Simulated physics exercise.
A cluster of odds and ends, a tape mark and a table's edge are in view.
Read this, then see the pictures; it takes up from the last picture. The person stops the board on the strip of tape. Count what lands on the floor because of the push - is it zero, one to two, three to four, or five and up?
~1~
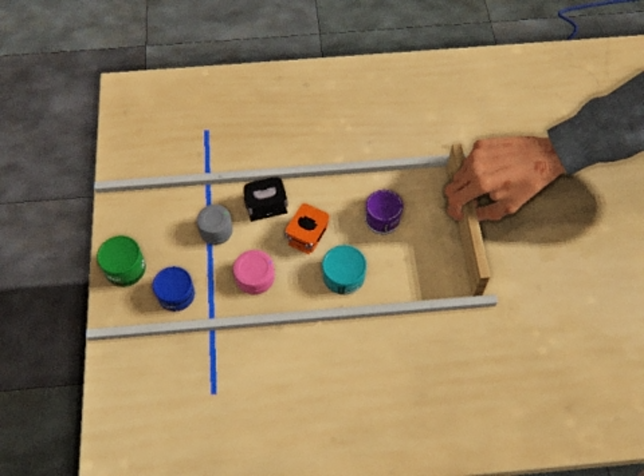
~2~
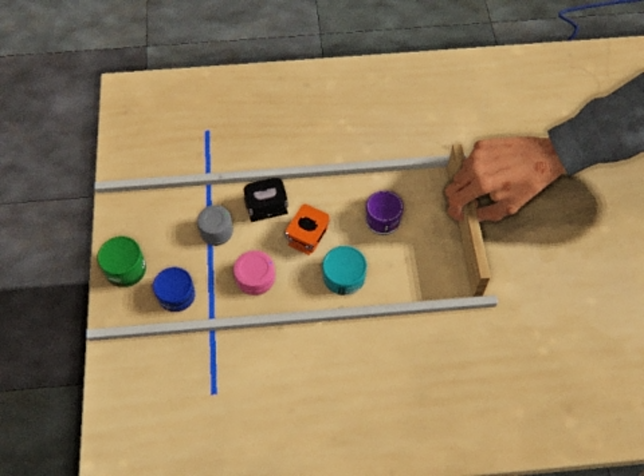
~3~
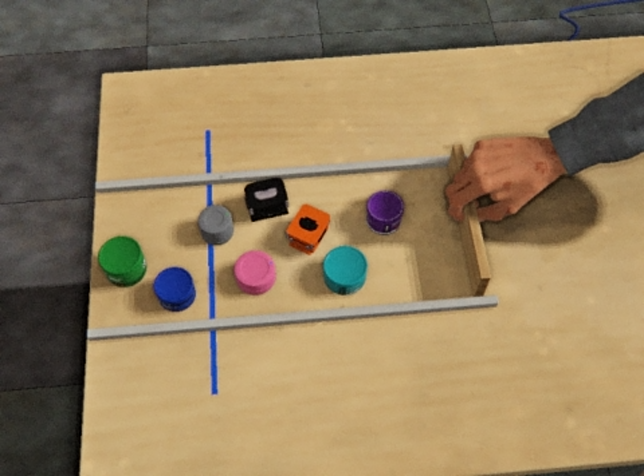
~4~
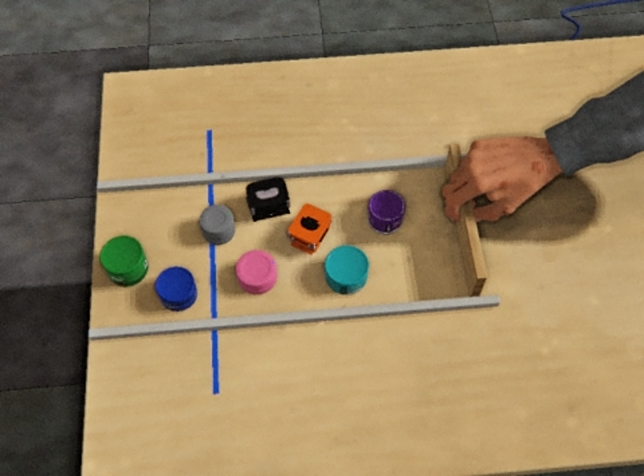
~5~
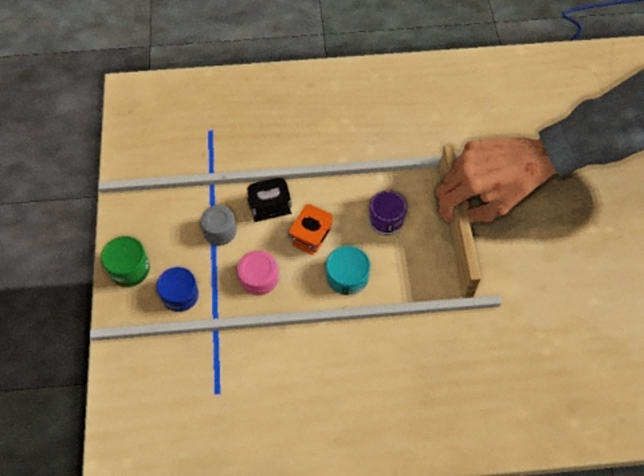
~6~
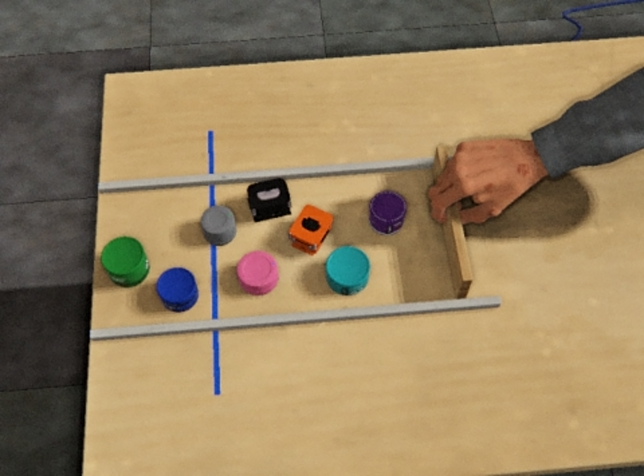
The count is zero.
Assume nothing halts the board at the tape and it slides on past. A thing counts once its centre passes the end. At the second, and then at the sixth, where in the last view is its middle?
The middle is at about (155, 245), later at about (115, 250).
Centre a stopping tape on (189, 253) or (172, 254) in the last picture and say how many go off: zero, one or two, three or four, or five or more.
With the tape at the first place the answer is 1 or 2, and at the second place it's one or two.
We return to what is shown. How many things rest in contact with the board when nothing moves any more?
My count gives 3.
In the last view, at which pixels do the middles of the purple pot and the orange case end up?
(194, 220) and (180, 249).
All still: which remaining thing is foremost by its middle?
Answer: The green tub.
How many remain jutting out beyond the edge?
The tally is 0.
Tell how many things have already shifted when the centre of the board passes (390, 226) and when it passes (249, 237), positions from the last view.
Counts: 1, 7.
Soon after, none off yet; green tub at rest near (126, 263); blue tub at rest near (178, 290); grey lid at rest near (219, 226).
In the end, the number that fall off is zero.
